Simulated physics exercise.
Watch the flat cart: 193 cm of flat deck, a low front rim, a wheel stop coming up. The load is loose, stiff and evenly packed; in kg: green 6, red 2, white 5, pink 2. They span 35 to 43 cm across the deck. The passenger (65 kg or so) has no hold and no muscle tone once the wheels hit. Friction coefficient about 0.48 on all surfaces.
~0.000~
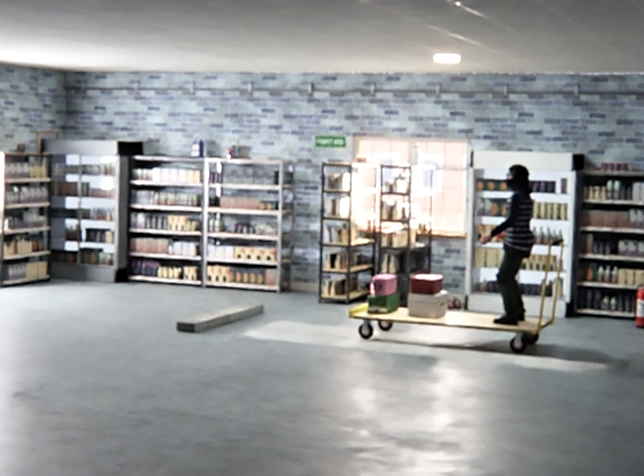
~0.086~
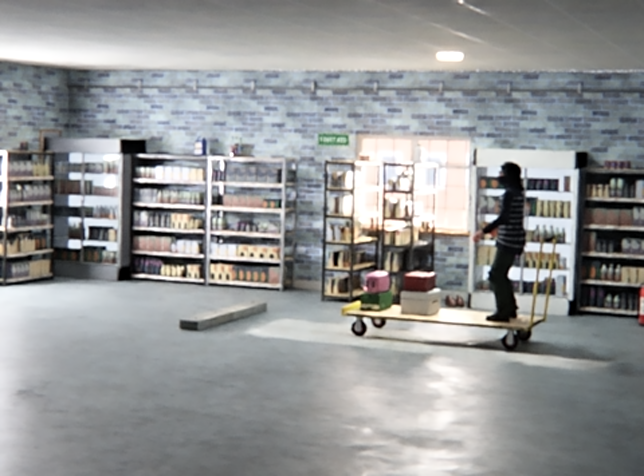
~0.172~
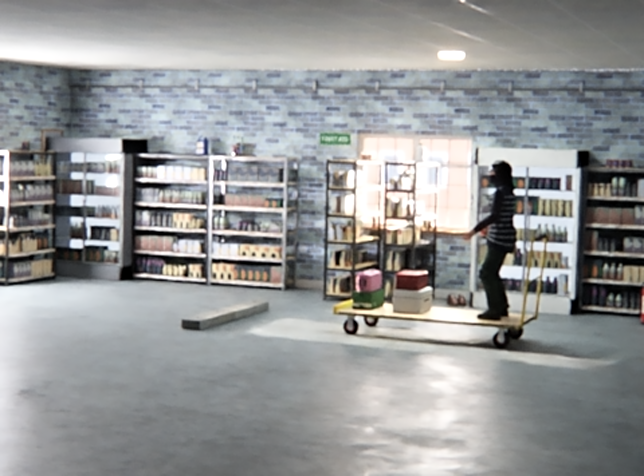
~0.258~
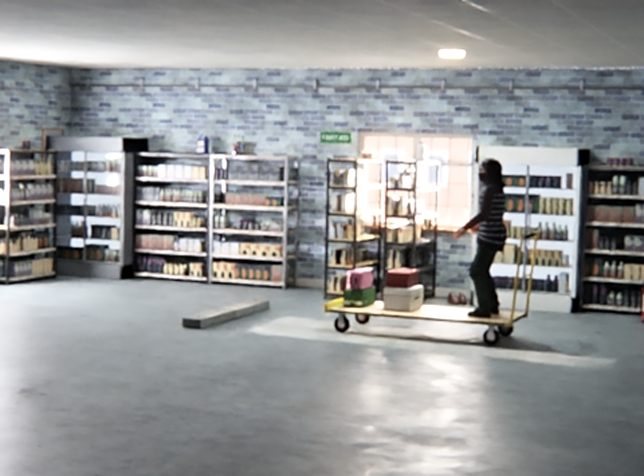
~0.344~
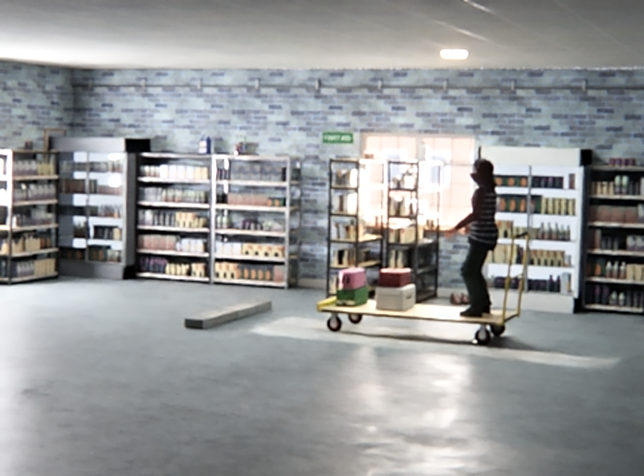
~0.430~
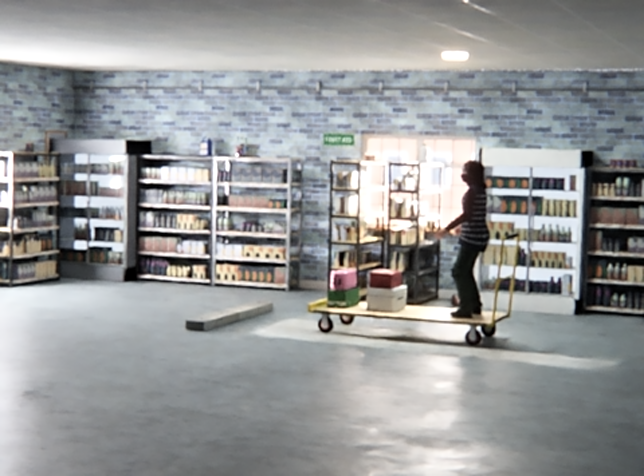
To begin with, a figure in a striped top stands at the right end of a flat yellow cart loaded with pink, green, red and white cases, before stocked shelves and a brick wall. The cart then rolls steadily left toward a low block on the floor, carrying the upright figure and cases along.
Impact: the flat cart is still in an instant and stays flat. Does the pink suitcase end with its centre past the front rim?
In the end the pink suitcase goes over the front rim.
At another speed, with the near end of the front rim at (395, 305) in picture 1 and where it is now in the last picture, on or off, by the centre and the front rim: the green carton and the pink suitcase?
In that case green on, pink off.
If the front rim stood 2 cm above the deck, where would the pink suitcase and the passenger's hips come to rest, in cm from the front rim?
Then pink 30 past, hips 140 behind.
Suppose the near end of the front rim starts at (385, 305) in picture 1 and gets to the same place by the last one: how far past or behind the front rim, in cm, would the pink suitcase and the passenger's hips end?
In that case pink 60 past, hips 130 behind.
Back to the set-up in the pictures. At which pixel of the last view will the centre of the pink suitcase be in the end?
Around (192, 310).
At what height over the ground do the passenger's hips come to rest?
About 55 cm.
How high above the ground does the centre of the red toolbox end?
Some 55 cm up.
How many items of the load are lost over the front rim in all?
1 in all.
Impact comes at 1.25 s.
After 1.80 s the pink suitcase is 9 cm past the rim, tilted 90°, near (227, 283) in the last picture's view.
After 2.25 s the pink suitcase is 52 cm past the rim, tilted 90°, near (192, 310) in the last picture's view.
When all is still (2.8 s), past the rim, pink suitcase; behind it, green carton, red toolbox, white toolbox and the passenger's hips.
